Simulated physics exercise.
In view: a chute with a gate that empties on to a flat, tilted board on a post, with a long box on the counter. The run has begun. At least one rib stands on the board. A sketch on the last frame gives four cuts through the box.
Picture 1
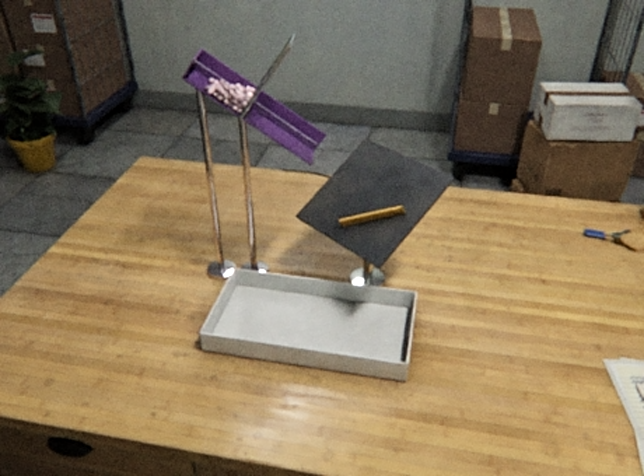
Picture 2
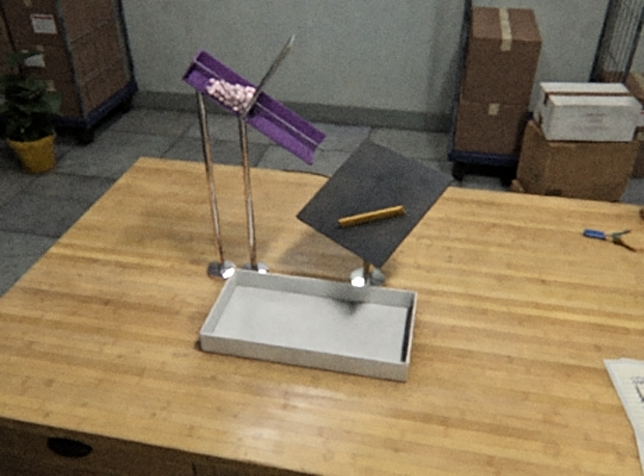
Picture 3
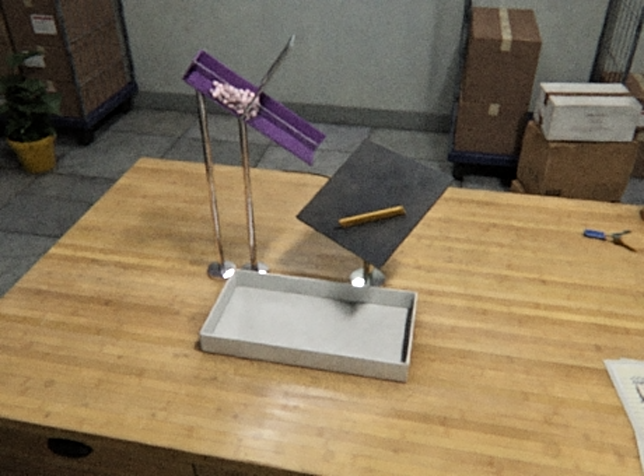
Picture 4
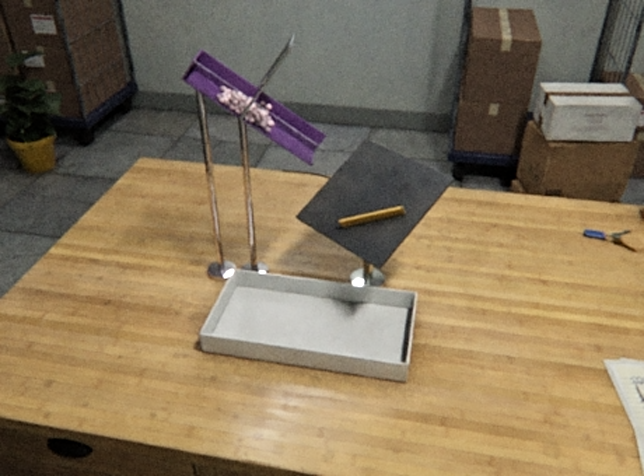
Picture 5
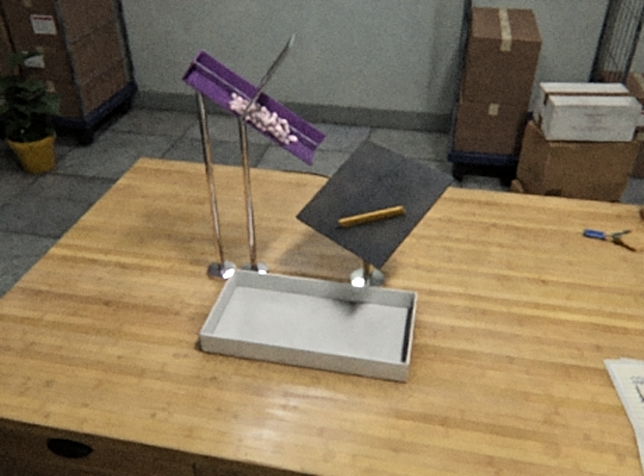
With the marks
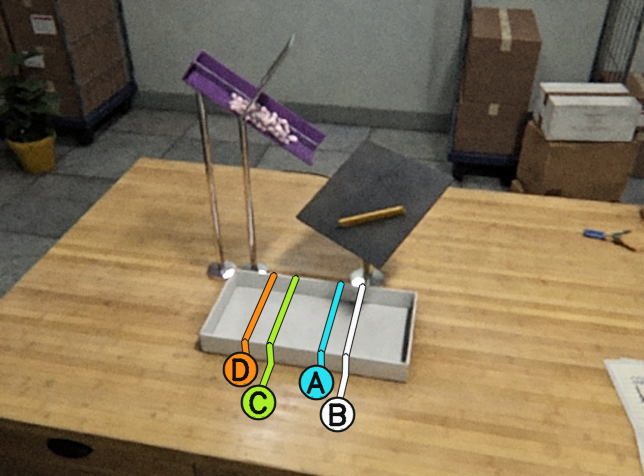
Small pale pellets sat bunched high in a sloping purple chute, then slid down to the right past the raised gate, spreading out along it, while the tilted dark board and empty box stayed still.
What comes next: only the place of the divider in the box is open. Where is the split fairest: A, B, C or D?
Take C.
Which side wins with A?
More lands on the left.
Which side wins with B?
More lands on the left.
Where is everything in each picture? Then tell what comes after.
Load behind the gate near (235, 96), sugar pearls; lip of the chute near (313, 158), sloping fairly steeply, in the first picture.
Middle of the board near (372, 198), tilted fairly steeply; middle of its low edge near (334, 241); of its high edge near (407, 157), in the second picture.
Front corners of the box near (200, 333) and (408, 364), empty; front of the load near (254, 115), in the third picture.
Middle of the load near (246, 109); its front near (271, 123), close to a third of the way to the lip; rib from (402, 207) to (339, 221), in the fourth picture.
Middle of the load near (258, 119); its front near (294, 140), close to two thirds of the way to the lip, in the fifth picture.
On the marked copy, line A crosses the front rim at (321, 351); line B crosses the front rim at (346, 355); line C crosses the front rim at (269, 344); line D crosses the front rim at (245, 340).
For line A, of what is caught, all but a few on the left of the divider, a small share on the right.
For line B, of what is caught, all but a few on the left of the divider, a small share on the right.
For line C, of what is caught, close to half on the left of the divider, close to half on the right.
For line D, of what is caught, a small share on the left of the divider, the bulk on the right.
